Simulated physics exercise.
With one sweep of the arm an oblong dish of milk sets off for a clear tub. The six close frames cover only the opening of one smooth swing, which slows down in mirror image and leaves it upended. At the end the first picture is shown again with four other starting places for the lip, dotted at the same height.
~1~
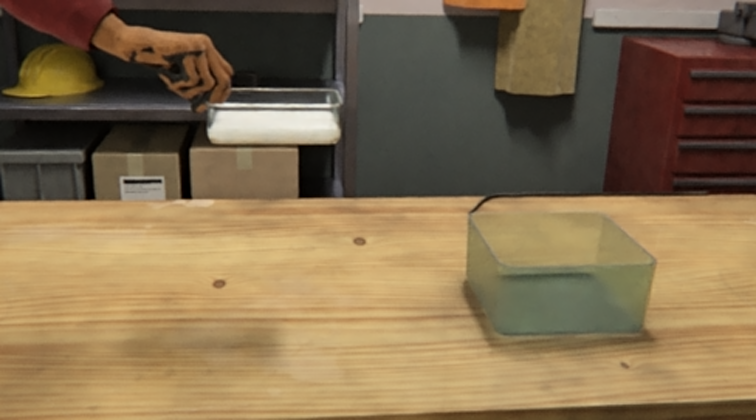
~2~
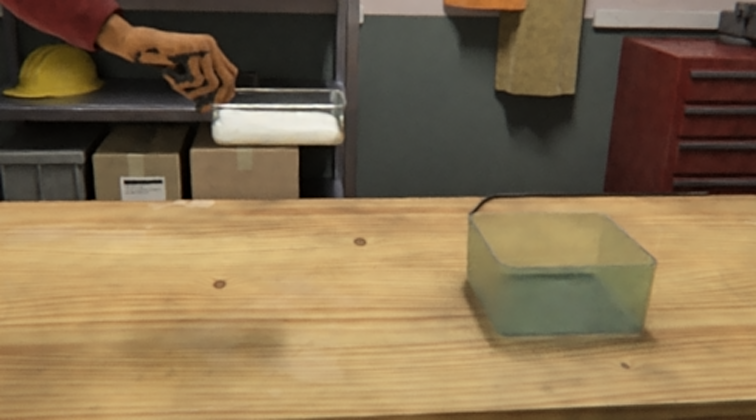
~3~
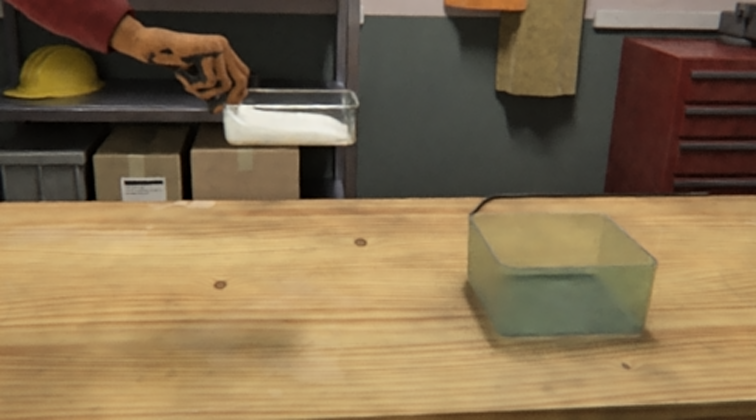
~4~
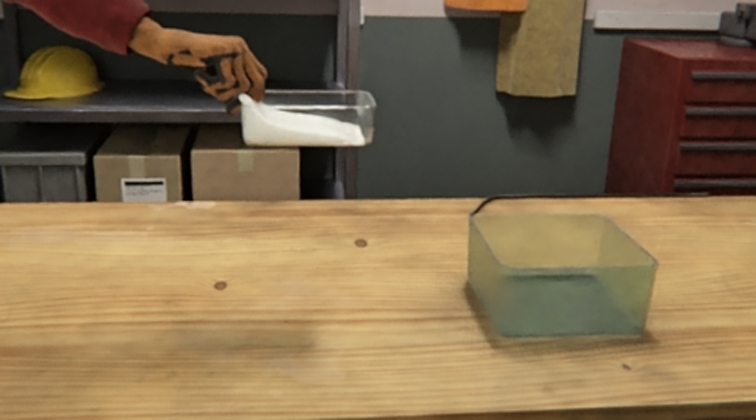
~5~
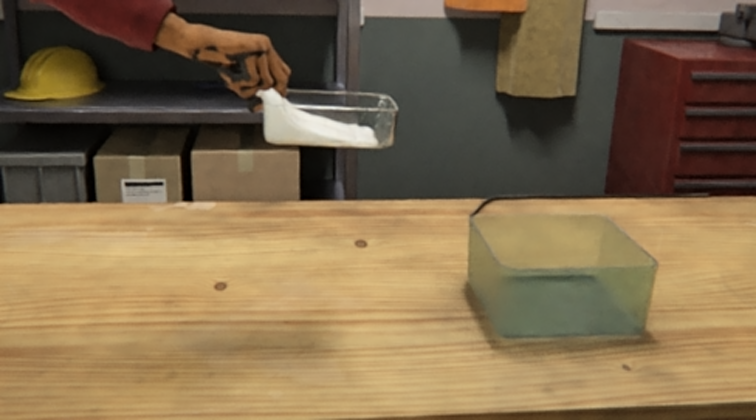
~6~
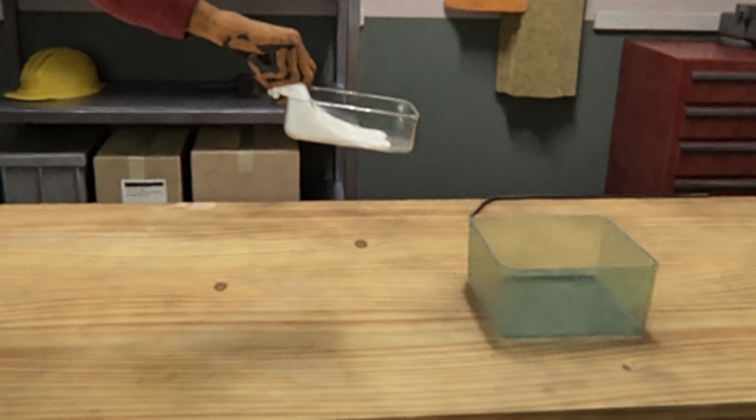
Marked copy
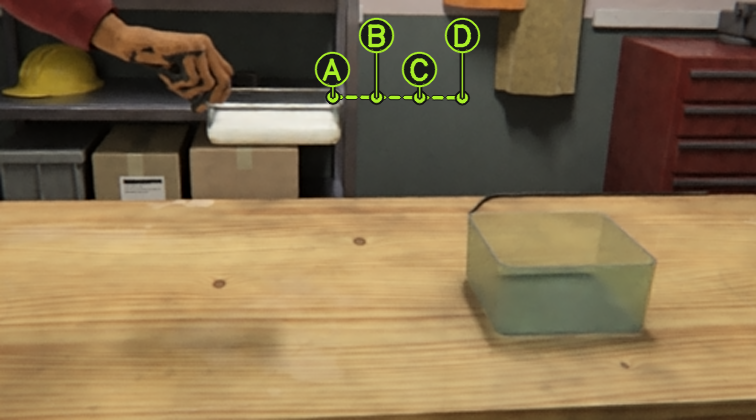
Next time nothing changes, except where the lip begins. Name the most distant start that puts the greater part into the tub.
Go for B.
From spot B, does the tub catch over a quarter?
Yes, clearly.
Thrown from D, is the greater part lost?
No, not at all.
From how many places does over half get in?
Three.
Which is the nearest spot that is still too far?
That is spot A.
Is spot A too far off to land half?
Yes, it does.
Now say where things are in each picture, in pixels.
Upright, lip at (338, 97); tub from (494, 333) to (642, 329); nothing has left yet.
Upright, lip at (342, 97); nothing has left yet.
Upright, lip at (354, 98); nothing has left yet.
Upright, lip at (371, 99); milk is over the rim, down to (250, 98).
Tipped about 2°, lip at (392, 102); milk is over the rim, down to (272, 97).
Tipped about 8°, lip at (413, 109); milk is over the rim, down to (306, 93).
On the marked copy, A at (332, 97); B at (376, 97); C at (419, 97); D at (462, 97).
With A, about 20 % lands in the tub, 78 % falls short.
With B, about 68 % lands in the tub, 25 % falls short and 7 % goes beside or beyond.
With C, about 76 % lands in the tub, 15 % falls short and 9 % goes beside or beyond.
With D, about 86 % lands in the tub, 9 % falls short and 4 % goes beside or beyond.
